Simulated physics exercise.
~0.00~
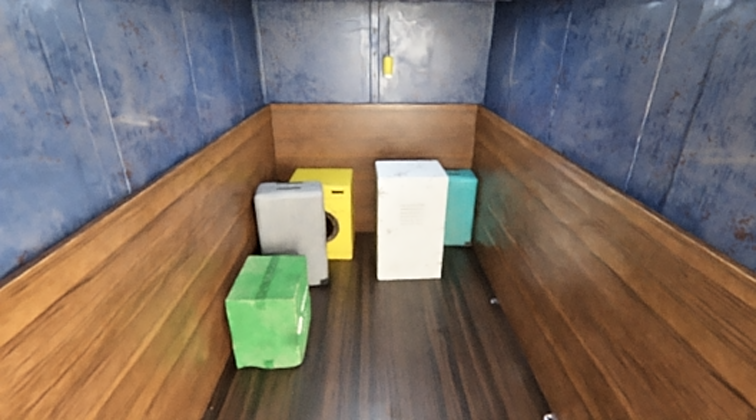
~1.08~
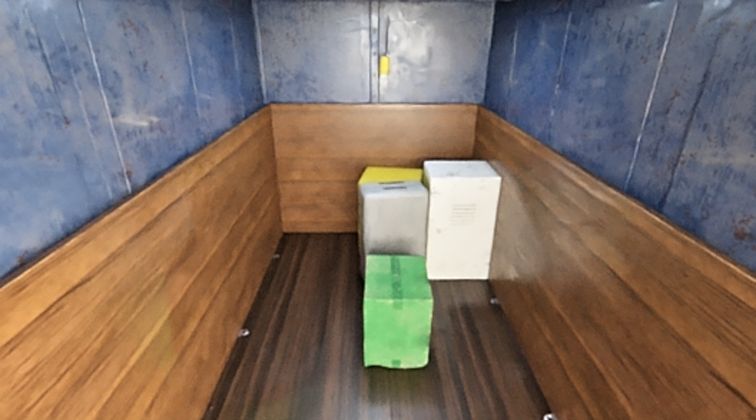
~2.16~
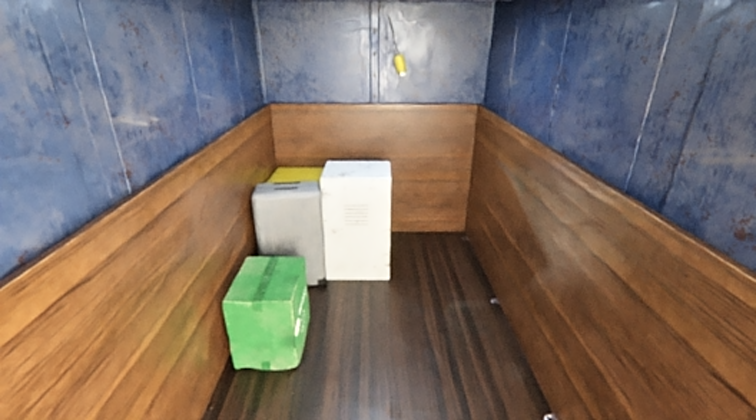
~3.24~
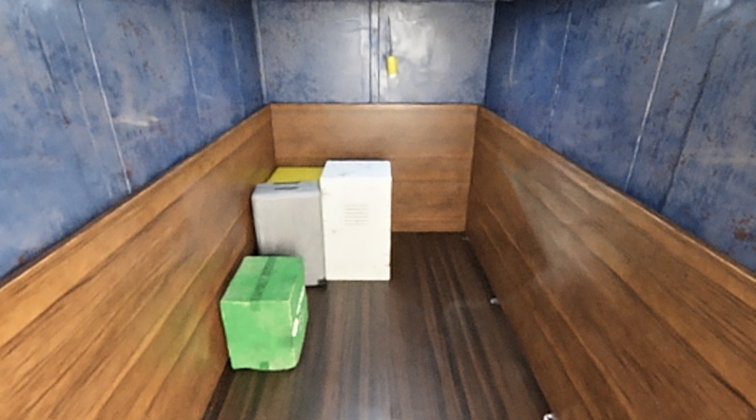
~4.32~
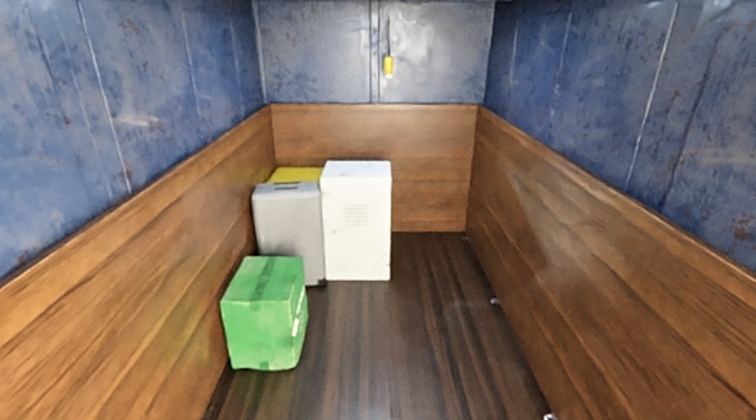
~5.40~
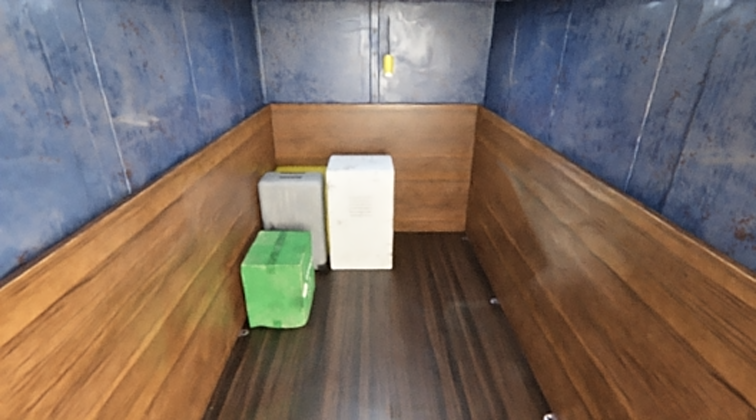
Boxes, cases and appliances sliding right then left across a wood-floored cargo hold, finally shifting towards the far wall, still upright.
